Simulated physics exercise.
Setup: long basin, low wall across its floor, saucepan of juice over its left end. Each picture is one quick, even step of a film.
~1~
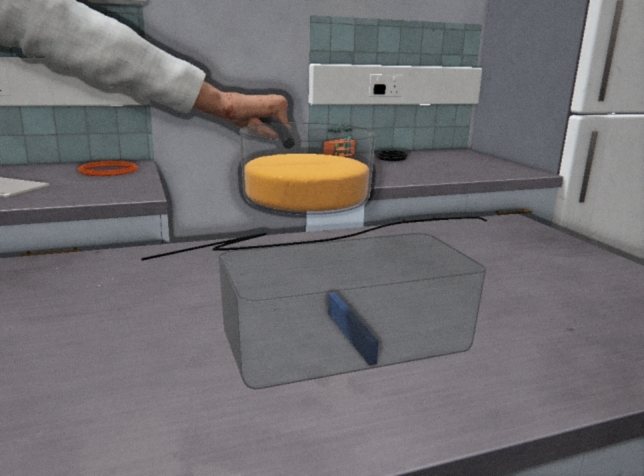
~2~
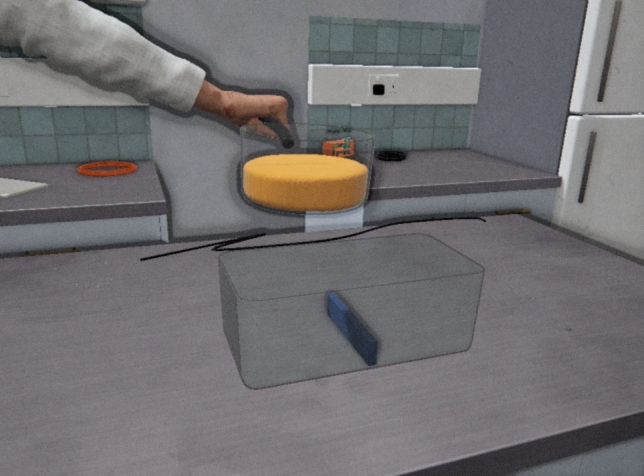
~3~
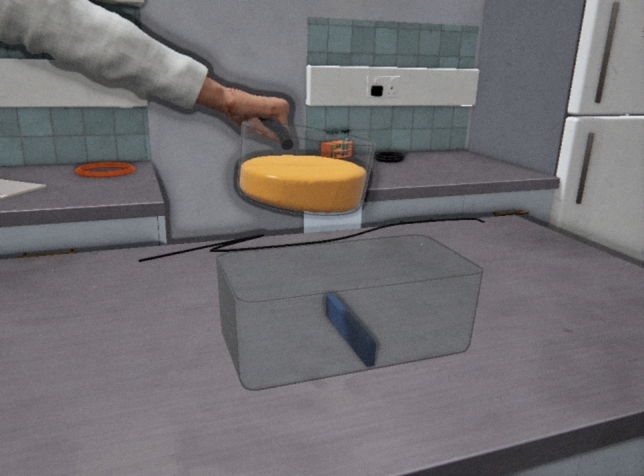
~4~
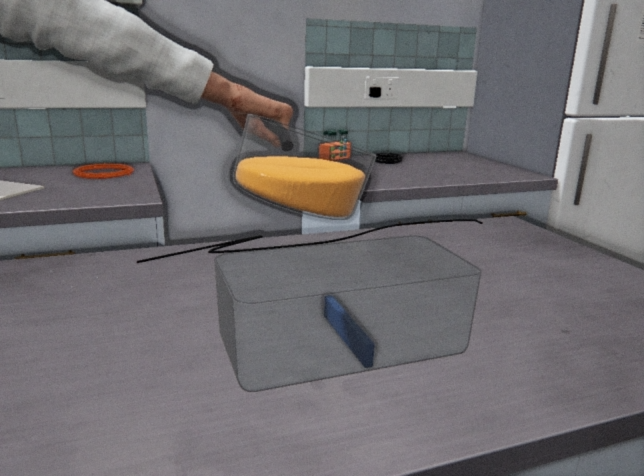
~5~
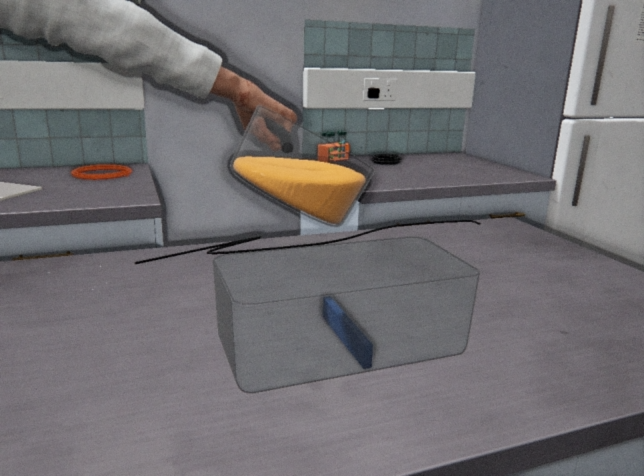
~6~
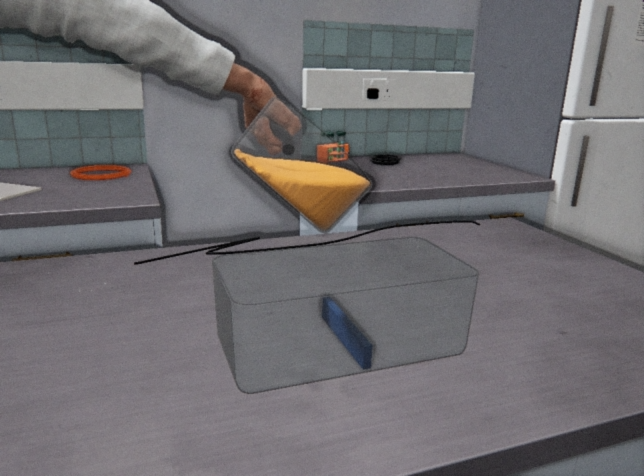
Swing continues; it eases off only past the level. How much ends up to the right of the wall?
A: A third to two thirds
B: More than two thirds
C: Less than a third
More than two thirds (B).
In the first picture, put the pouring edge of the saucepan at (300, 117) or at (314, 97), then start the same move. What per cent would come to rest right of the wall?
The first gives 10 %, the second 30 %.
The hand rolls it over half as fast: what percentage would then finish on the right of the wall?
I'd say close to 90 per cent.
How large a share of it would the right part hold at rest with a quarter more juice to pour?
Around 75 percent, more or less.
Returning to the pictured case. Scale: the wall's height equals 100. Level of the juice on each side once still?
Left near 10; right near 70.
A moment on, the saucepan is tipped right over and 27 per cent is still to pour, 0 is left of the wall and 37 right of it.
Next, the saucepan is tipped right over and 8 per cent is still to pour, 10 is left of the wall and 72 right of it.
Then the saucepan is tipped right over and 1 per cent is still to pour, 13 is left of the wall and 82 right of it.
Later the saucepan is tipped right over and 0 per cent is still to pour, 13 is left of the wall and 84 right of it.
Finally, 13 per cent lies left of the wall, 84 right of it and 3 outside.
